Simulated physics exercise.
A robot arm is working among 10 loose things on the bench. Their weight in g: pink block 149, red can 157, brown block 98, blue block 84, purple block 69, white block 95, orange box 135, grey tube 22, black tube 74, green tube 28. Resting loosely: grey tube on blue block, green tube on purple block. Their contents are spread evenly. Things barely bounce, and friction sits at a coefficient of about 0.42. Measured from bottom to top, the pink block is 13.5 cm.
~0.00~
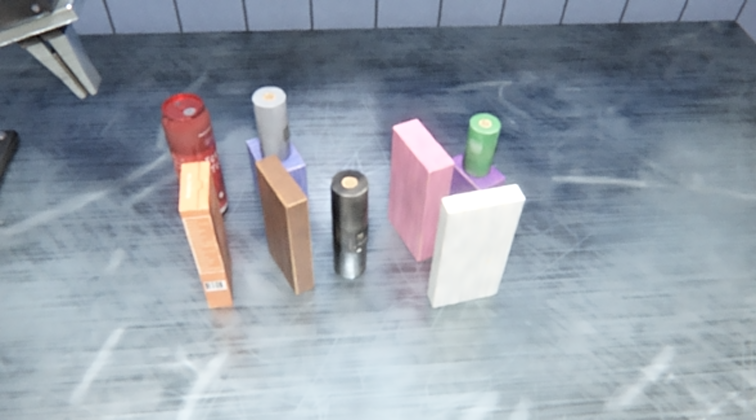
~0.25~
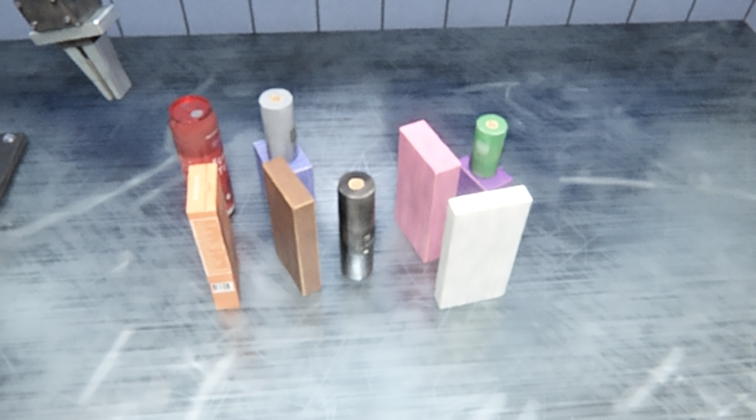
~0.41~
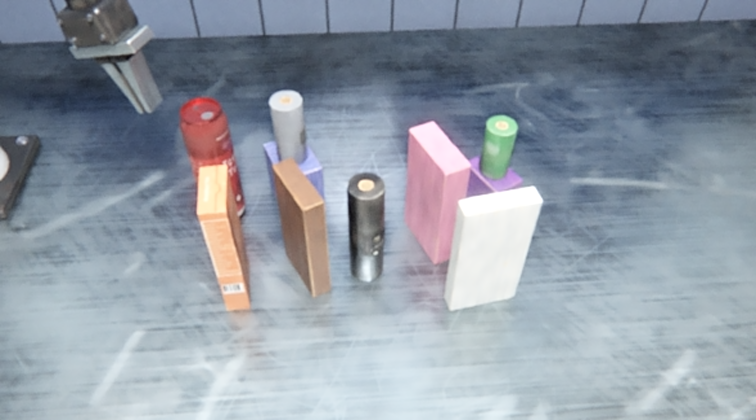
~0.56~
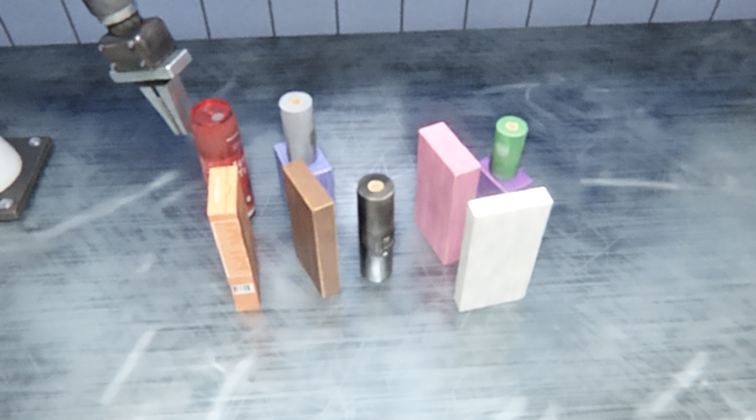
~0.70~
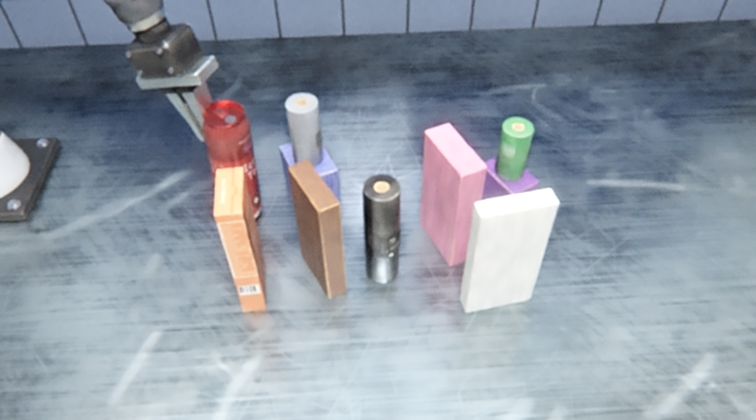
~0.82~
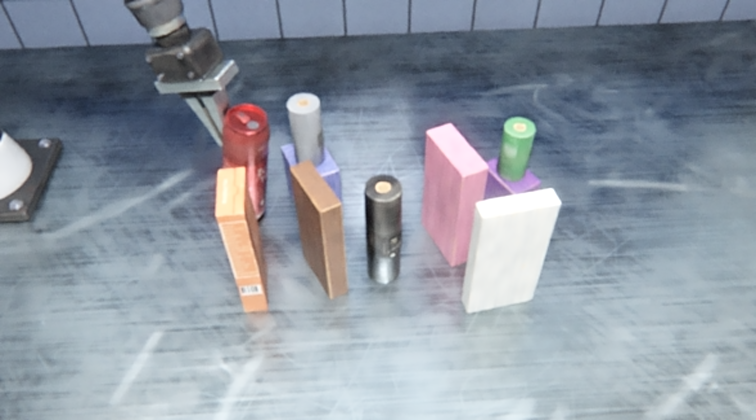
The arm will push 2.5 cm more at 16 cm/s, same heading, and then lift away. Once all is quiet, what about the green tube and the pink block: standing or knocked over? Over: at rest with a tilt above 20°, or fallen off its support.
At the end the green tube is erect and the pink block is erect.
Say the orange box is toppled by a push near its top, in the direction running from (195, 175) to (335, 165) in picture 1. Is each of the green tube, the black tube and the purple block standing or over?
Green tube down, black tube over, purple block standing.
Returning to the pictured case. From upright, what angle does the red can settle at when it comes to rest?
About 40°.
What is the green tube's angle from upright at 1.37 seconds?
Tilt: Around 0°.
By 1.07 s, brown block and red can touch at 1.06 s; blue block and red can touch at 1.07 s; tilt red can 36°.
By 1.37 s, tilt red can 39°.
By 1.82 s, tilt red can 39°.
In the end red can is over (lying or leaning past 20°); 9 still stand.
